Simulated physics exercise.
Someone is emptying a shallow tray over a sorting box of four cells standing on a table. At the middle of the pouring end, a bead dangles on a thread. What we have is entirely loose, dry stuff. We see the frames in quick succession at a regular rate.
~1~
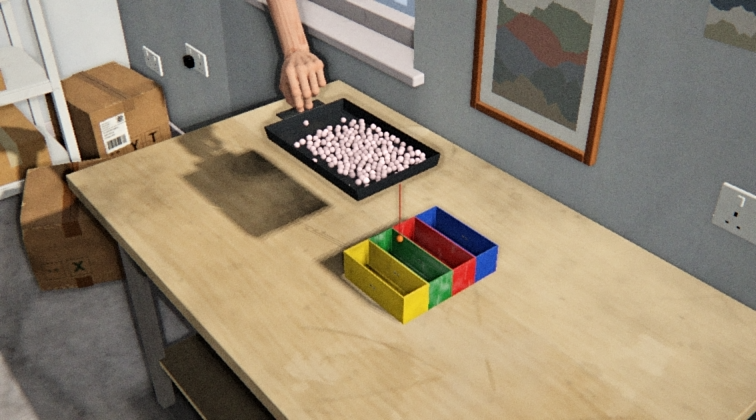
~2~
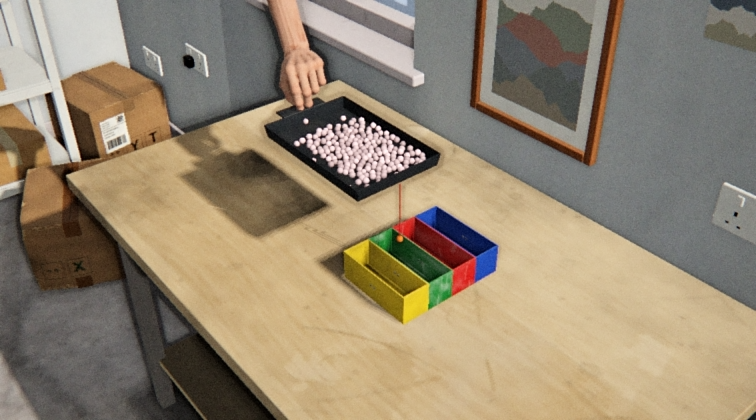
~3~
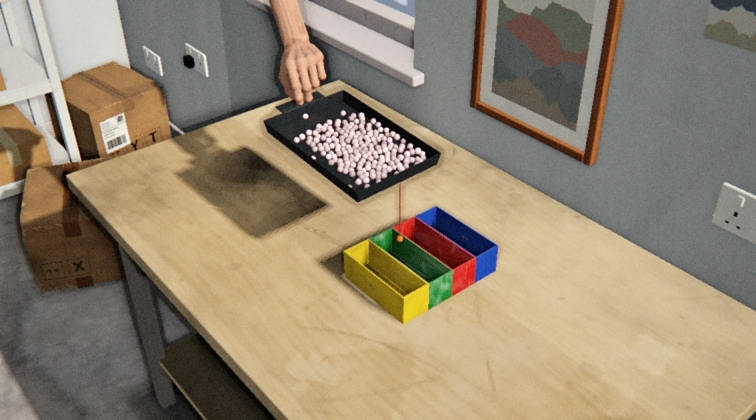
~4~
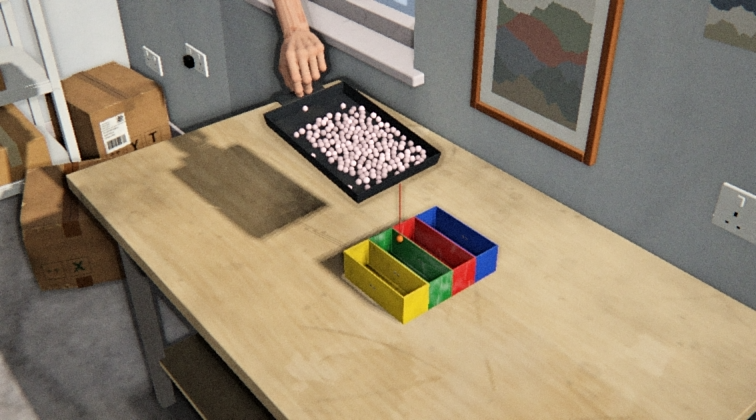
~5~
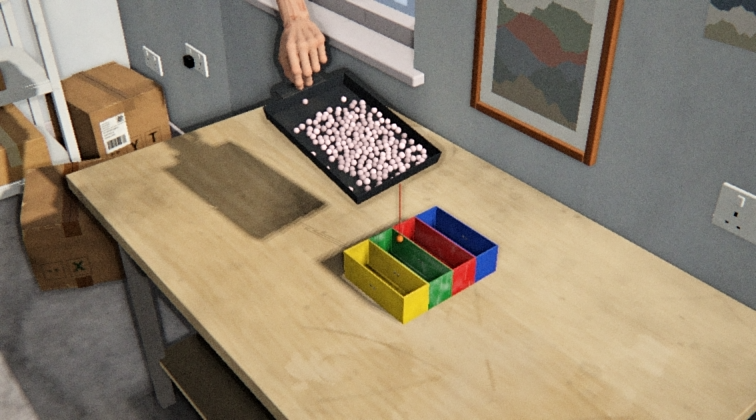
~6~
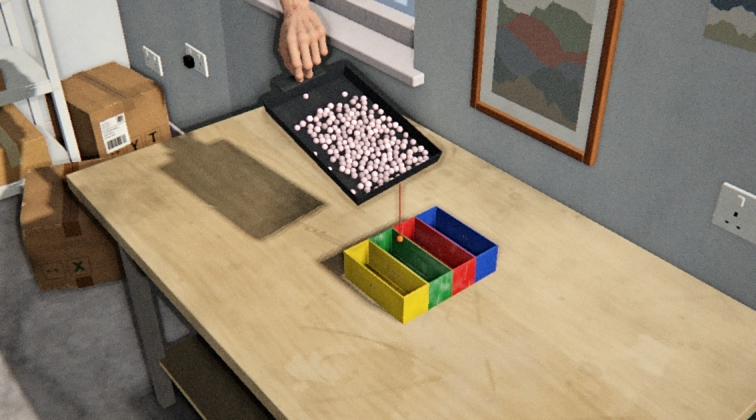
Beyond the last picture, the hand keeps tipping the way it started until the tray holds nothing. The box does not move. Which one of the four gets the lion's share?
Lion's share: Yellow.
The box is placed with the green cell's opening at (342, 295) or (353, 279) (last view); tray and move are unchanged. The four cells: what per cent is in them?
Result, in turn: 100 %, 100 %.
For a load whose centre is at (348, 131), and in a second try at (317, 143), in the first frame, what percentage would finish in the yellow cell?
First case: Around 30 %; second case: Around 30 %.
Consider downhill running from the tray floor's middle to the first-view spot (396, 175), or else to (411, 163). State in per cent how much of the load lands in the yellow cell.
Shares, approx.: 10 %, then 0 %.
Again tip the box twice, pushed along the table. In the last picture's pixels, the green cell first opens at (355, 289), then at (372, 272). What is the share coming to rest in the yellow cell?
Trial 1 around 0 percent, trial 2 around 20 percent.
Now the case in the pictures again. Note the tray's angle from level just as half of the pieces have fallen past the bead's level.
Roughly 95 degrees of turn.
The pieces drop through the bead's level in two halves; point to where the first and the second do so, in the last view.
Starting near (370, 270), moving on to near (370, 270).
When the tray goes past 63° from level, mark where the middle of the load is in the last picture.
Somewhere about pixel (376, 173).
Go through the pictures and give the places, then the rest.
In the first frame, corners of the pouring end near (358, 189) and (437, 153), level; middle of the load near (359, 153), sugar pearls; bead on its thread near (400, 239); yellow cell near (416, 302); green cell near (440, 288); red cell near (464, 274); blue cell near (486, 262).
In the second frame, corners of the pouring end near (358, 189) and (437, 153), level; middle of the load near (359, 152).
In the third frame, corners of the pouring end near (358, 191) and (438, 153), tipped barely, lowest at the left corner; middle of the load near (359, 150).
In the fourth frame, corners of the pouring end near (358, 192) and (438, 152), tipped a little, lowest at the left corner; middle of the load near (359, 146).
In the fifth frame, corners of the pouring end near (358, 194) and (439, 152), tipped a little, lowest at the left corner; middle of the load near (360, 144).
In the sixth frame, corners of the pouring end near (359, 196) and (439, 151), tipped clearly, lowest at the left corner; middle of the load near (361, 144), all but a few on the move; yellow cell near (416, 302); green cell near (440, 288); red cell near (464, 274); blue cell near (486, 262).
Shortly afterwards, tray tipped steeply; all but a few on the tray; only a few falling or outside the box.
Next, tray tipped past a quarter turn; a little on the tray; near a third in the yellow cell; only a few in the green cell; only a few in the red cell; near two thirds falling or outside the box.
Some moments later, tray tipped past a quarter turn; near a third in the yellow cell; only a few in the green cell; only a few in the red cell; near two thirds falling or outside the box.
In the end, tray tipped past a quarter turn; near a third in the yellow cell; only a few in the green cell; only a few in the red cell; none at all in the blue cell; near two thirds outside the box.
